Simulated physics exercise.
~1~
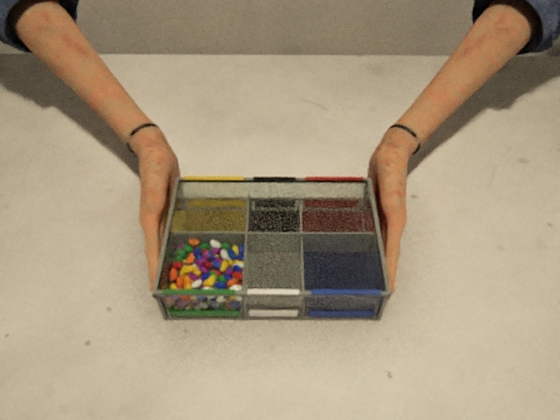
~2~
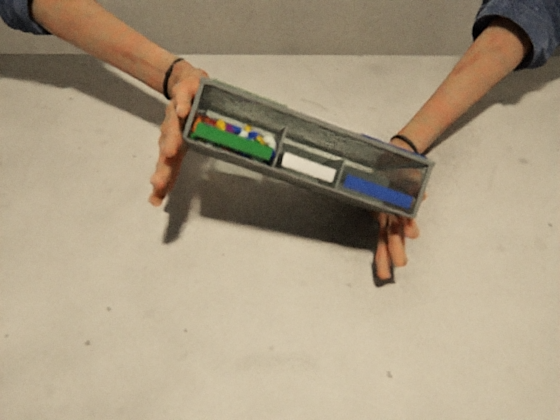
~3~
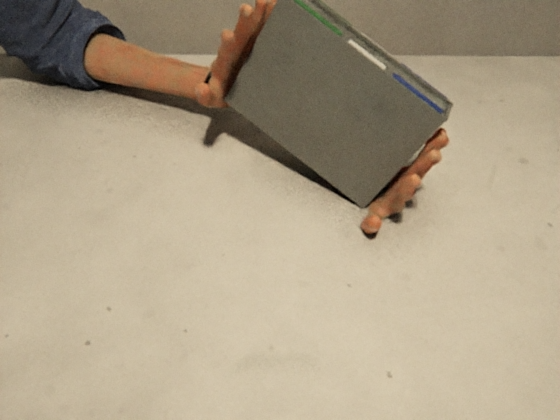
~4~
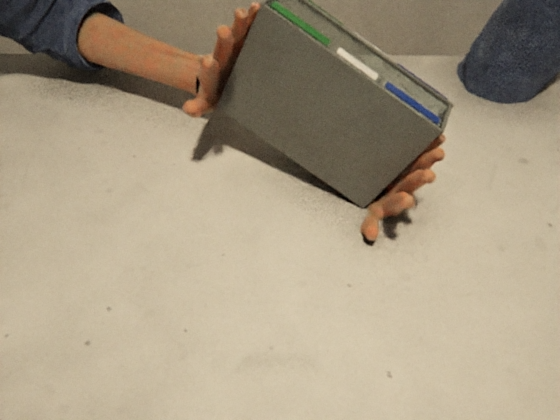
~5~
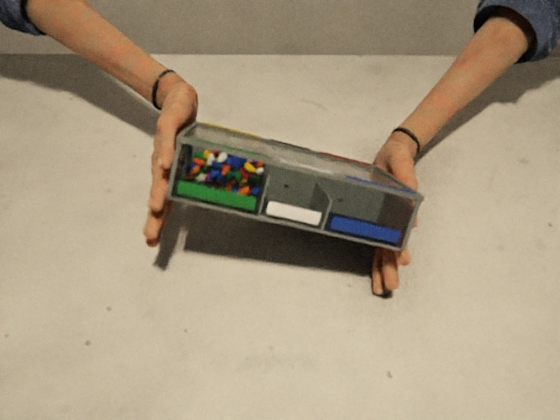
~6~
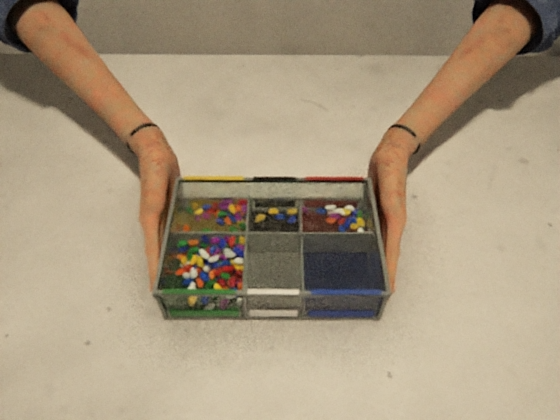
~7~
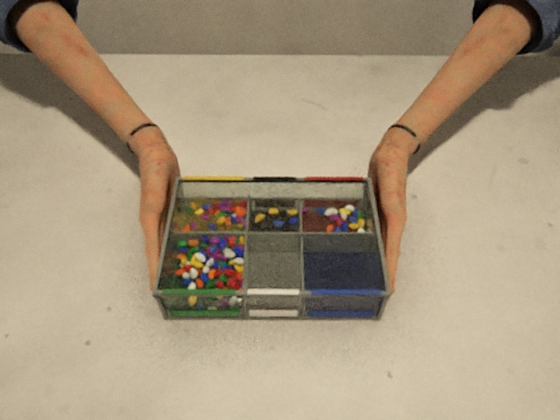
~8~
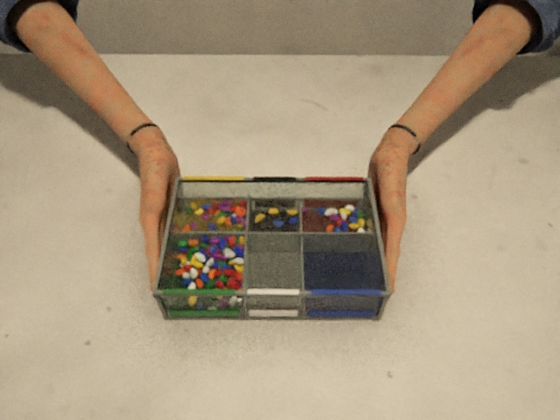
At the start, two hands hold a shallow, clear-topped box of six compartments on a pale table, with colourful jelly beans gathered in the front left section marked green. The hands lift the box and tip it up steeply, until its plain grey underside faces the viewer and the beans are out of sight. They then ease it back and lower it flat onto the table. The beans have now spread into the back sections marked yellow, black and red, though most remain in the green one. The white and blue sections stay empty, and everything rests still.
